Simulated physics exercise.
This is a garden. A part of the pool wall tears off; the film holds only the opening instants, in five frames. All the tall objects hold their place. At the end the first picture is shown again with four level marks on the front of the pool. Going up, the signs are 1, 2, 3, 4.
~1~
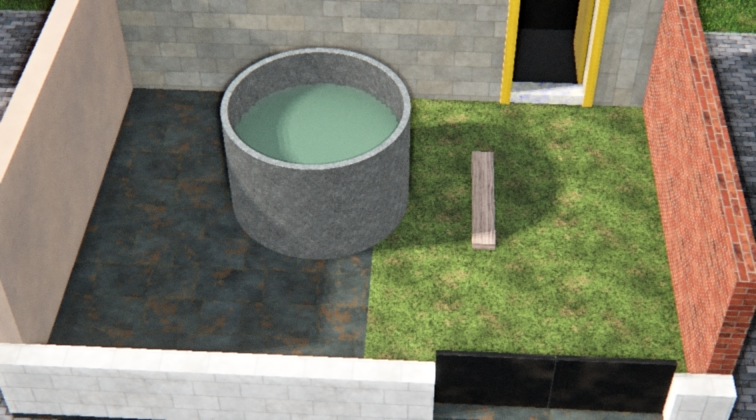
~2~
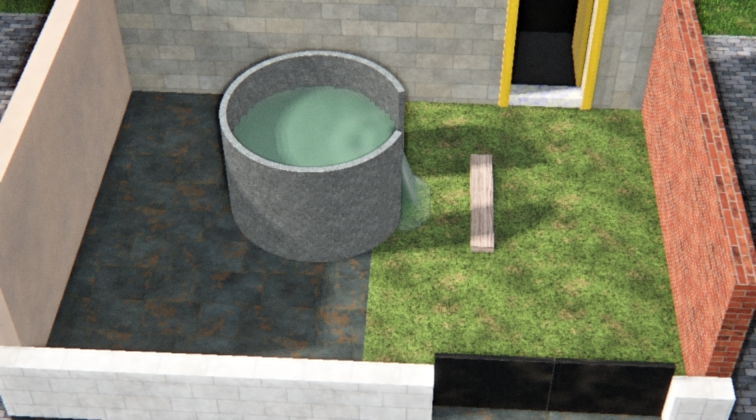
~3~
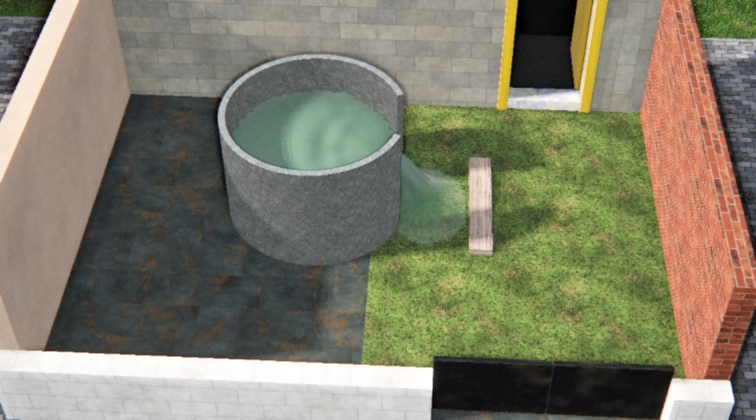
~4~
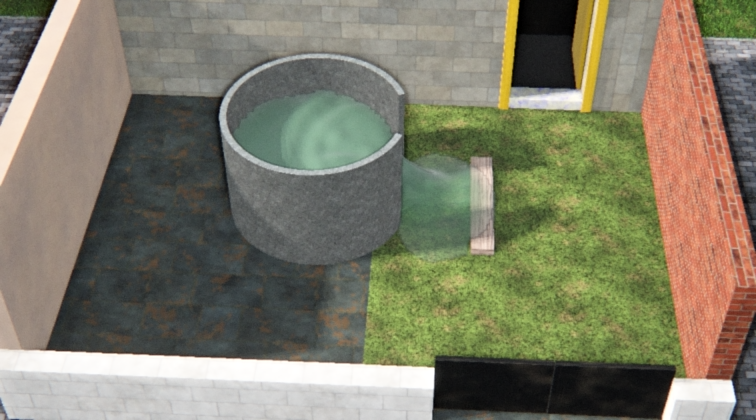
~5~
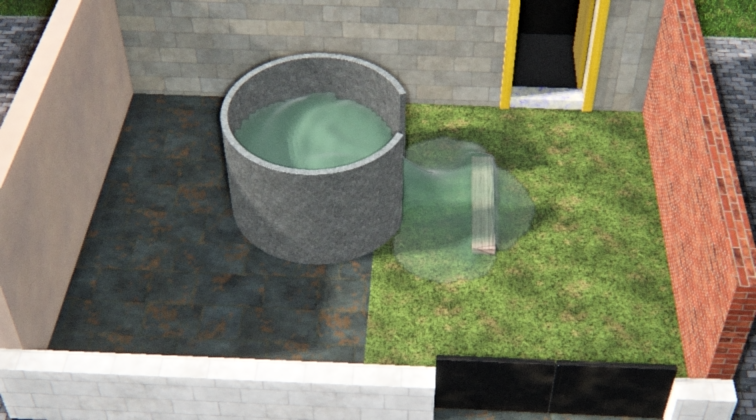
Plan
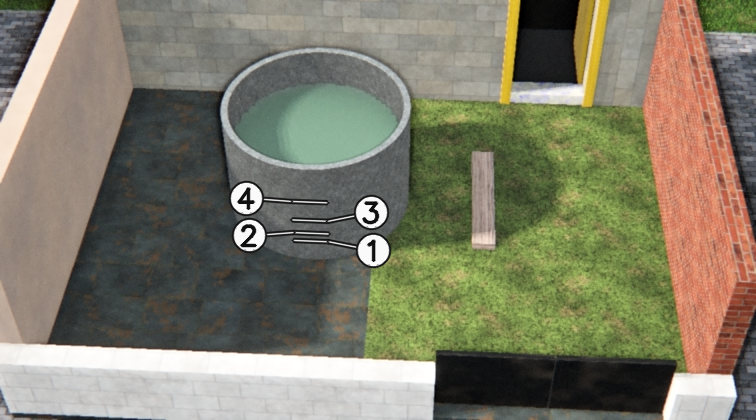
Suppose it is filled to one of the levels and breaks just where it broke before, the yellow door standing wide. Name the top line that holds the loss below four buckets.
4 is the one.
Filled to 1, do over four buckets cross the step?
No, that is safe.
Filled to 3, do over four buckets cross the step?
No.
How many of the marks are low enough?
All of the four.
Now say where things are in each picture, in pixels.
The first frame shows water in the pool at rest, its middle at (317, 135); foot of the yellow doorway at (546, 104); shut gate at (554, 364).
In the second frame, 1 % of the ground under water, visible out to (406, 224).
In the third frame, 3 % of the ground under water, visible out to (464, 211).
In the fourth frame, 5 % of the ground under water, visible out to (465, 249).
In the fifth frame, 9 % of the ground under water, visible out to (525, 213).
In white, 1 at (311, 241); 2 at (310, 233); 3 at (310, 220); 4 at (308, 202); from the bottom up 1, 2, 3, 4.
Choosing 1, nothing gets over.
Choosing 2, nothing gets over.
Choosing 3, nothing gets over.
Choosing 4, a splash gets over, under a bucket.
